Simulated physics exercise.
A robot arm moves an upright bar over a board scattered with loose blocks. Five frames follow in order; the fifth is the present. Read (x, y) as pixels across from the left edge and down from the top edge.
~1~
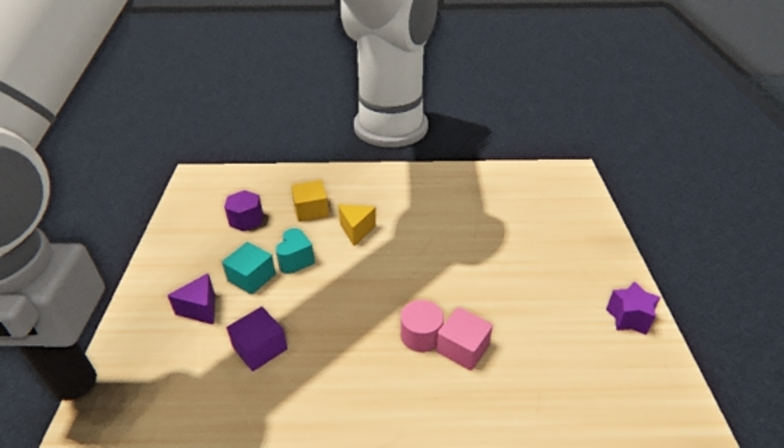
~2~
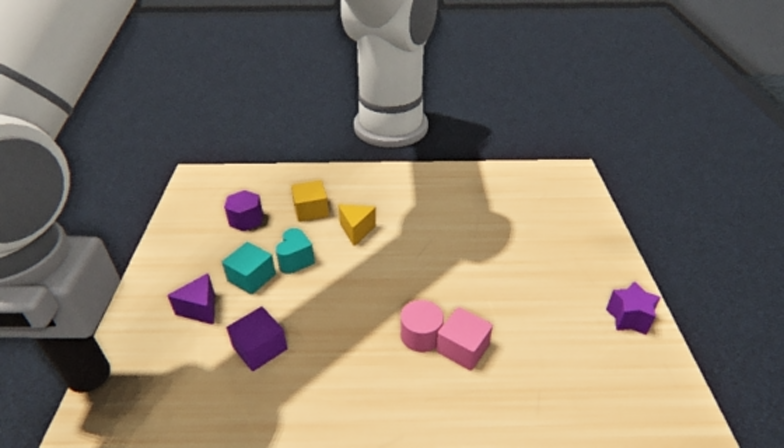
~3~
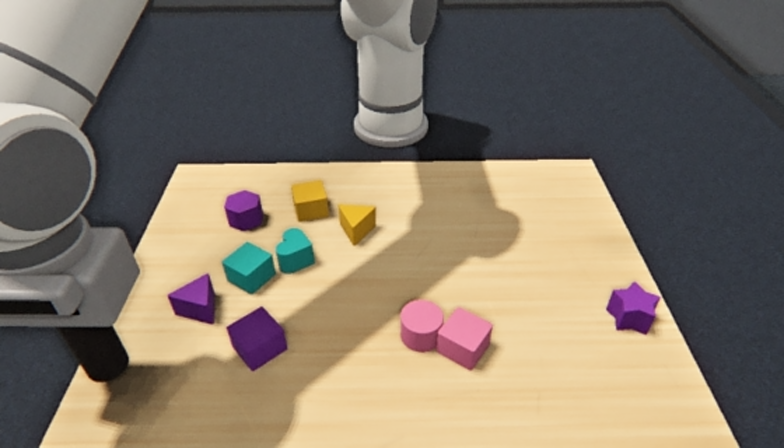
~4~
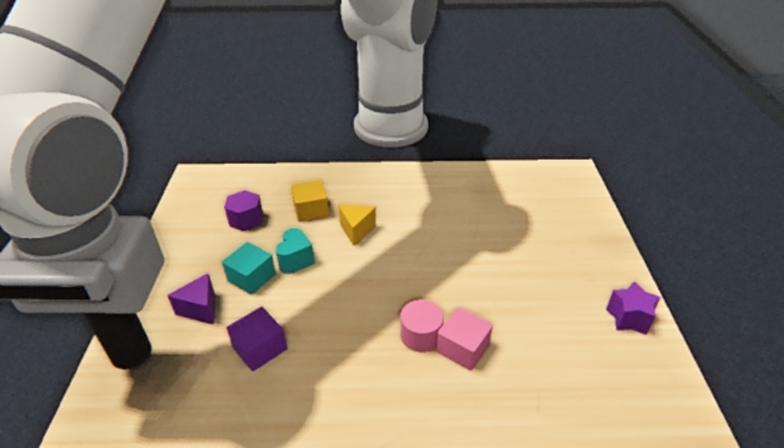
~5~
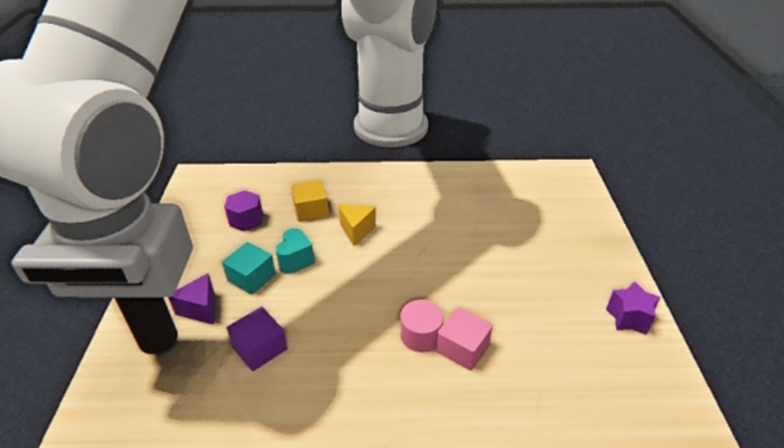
In the video, a robot arm with a dark upright bar moves gradually rightward and slightly away from the viewer along the left side of a wooden board, nearing the purple triangle while the scattered colored blocks stay still.
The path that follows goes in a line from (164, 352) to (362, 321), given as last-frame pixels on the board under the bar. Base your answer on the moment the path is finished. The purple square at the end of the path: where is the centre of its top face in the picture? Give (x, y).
The point I'd pick in the picture is (337, 338).
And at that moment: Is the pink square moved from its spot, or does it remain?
That block stays in place.
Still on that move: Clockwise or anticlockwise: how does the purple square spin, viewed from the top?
My answer: Clockwise.
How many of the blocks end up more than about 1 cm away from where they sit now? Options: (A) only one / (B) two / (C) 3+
The correct letter is A.
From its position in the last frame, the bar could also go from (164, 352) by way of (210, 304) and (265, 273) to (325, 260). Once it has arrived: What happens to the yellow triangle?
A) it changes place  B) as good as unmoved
My answer is option A.
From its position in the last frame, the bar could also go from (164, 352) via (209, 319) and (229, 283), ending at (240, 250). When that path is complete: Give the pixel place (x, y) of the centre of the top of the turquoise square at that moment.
I'd guess (269, 236).
What follows on the original path. One third of the way, bar (228, 329); purple square (272, 328).
Two thirds of the way, bar (296, 318); purple square (321, 336), turned 70° clockwise.
At the end, bar (361, 308); purple triangle in place; purple square (337, 338), turned 115° clockwise; pink square in place.
